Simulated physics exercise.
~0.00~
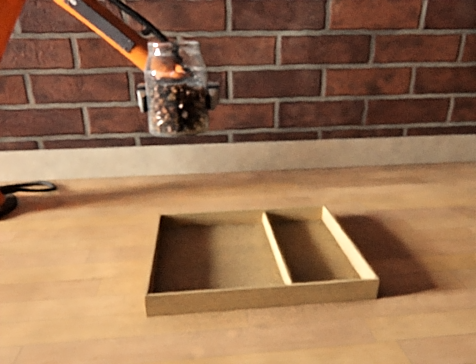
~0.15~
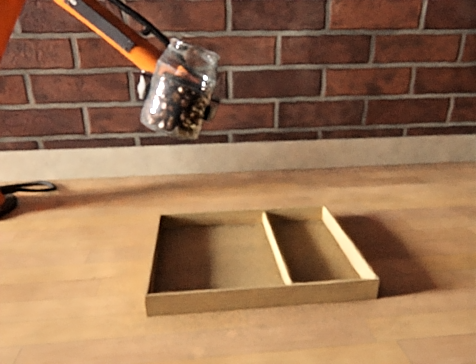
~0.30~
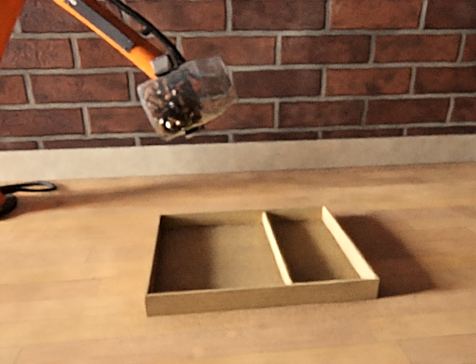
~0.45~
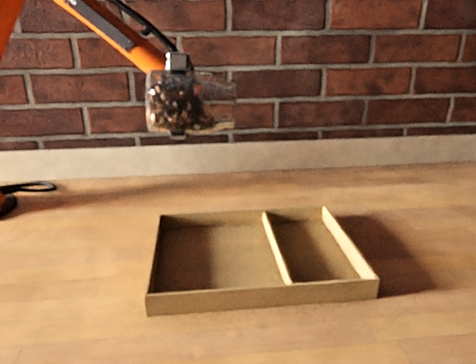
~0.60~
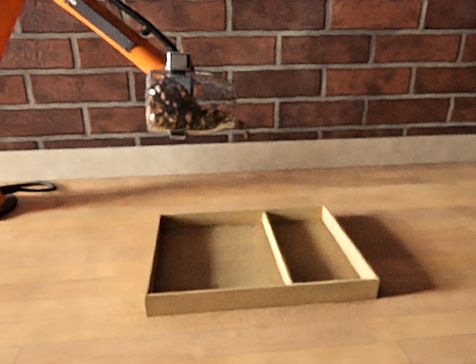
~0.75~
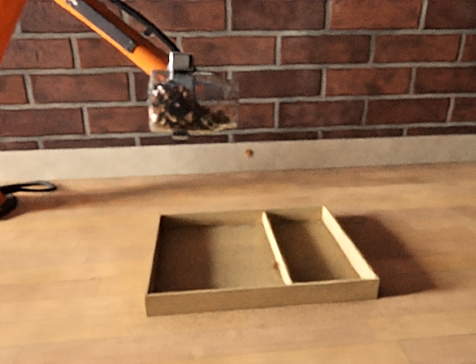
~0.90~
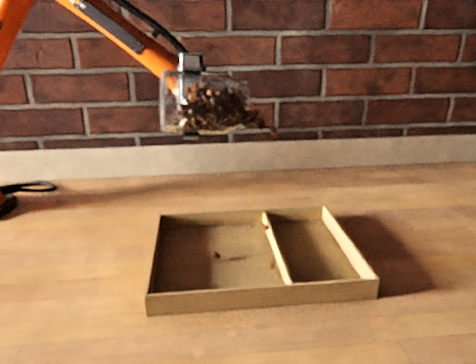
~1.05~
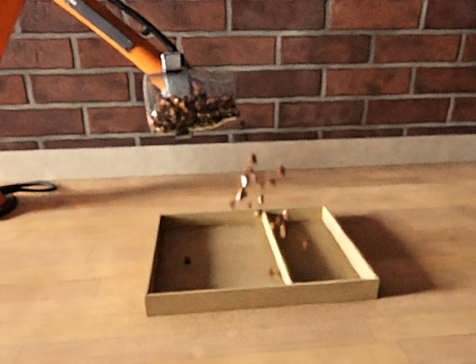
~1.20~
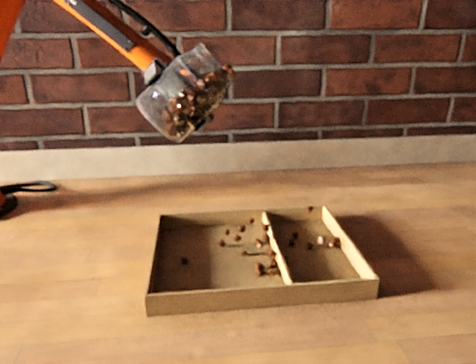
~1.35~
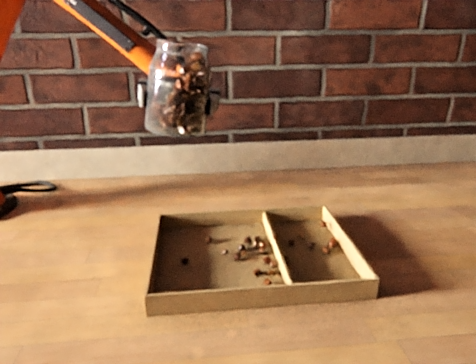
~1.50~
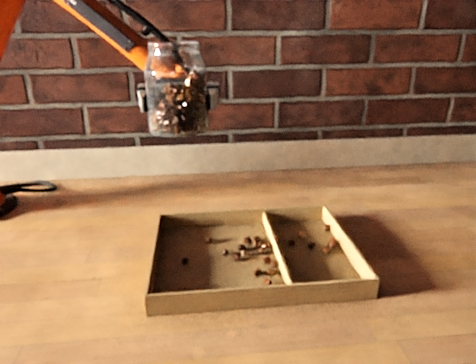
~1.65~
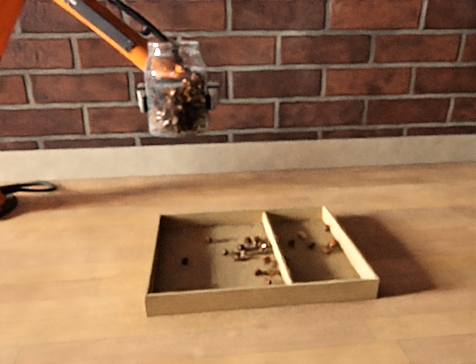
Orange robot arm tipping a clear jar on its side, scattering some brown pellets into both parts of a divided tray, then righting it still mostly full.
